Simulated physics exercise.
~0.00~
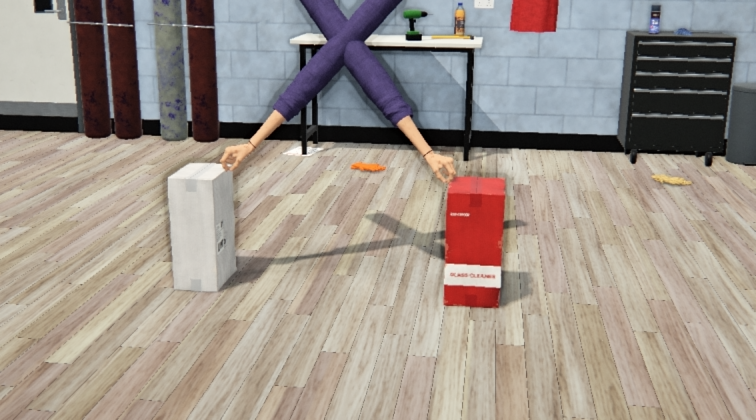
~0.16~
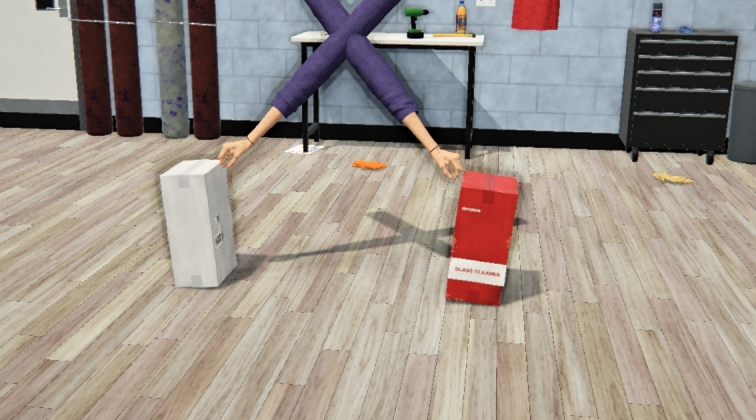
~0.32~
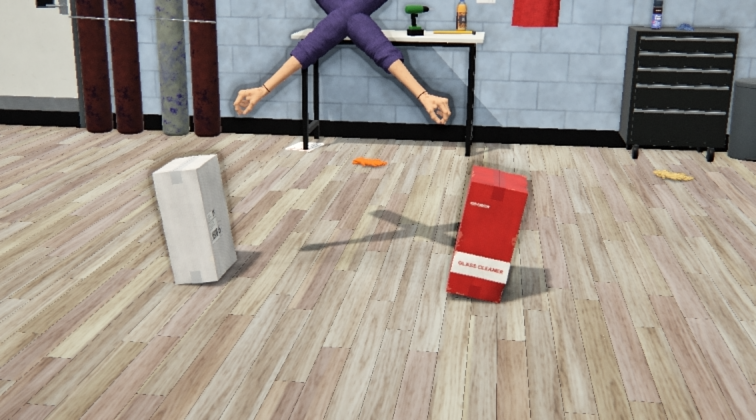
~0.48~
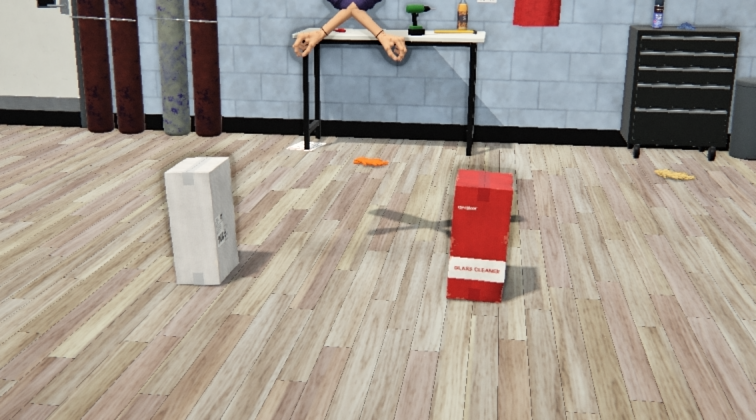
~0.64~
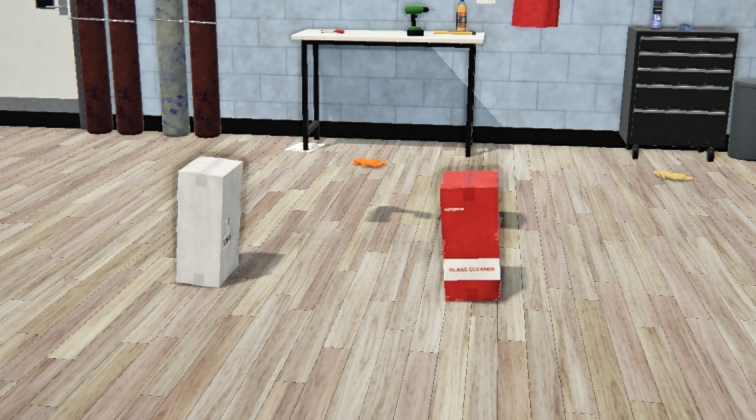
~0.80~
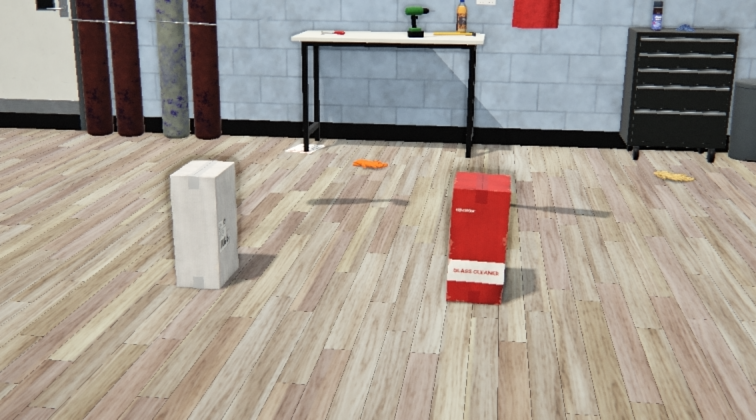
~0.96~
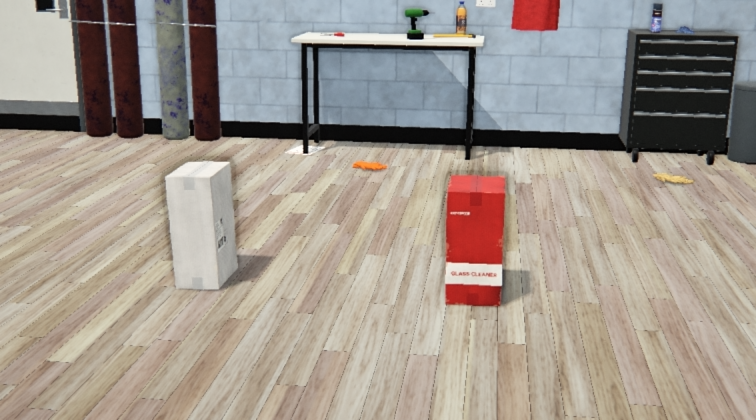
In a workshop, two hands push a white parcel and a red box, which tilt, rock back and settle upright.
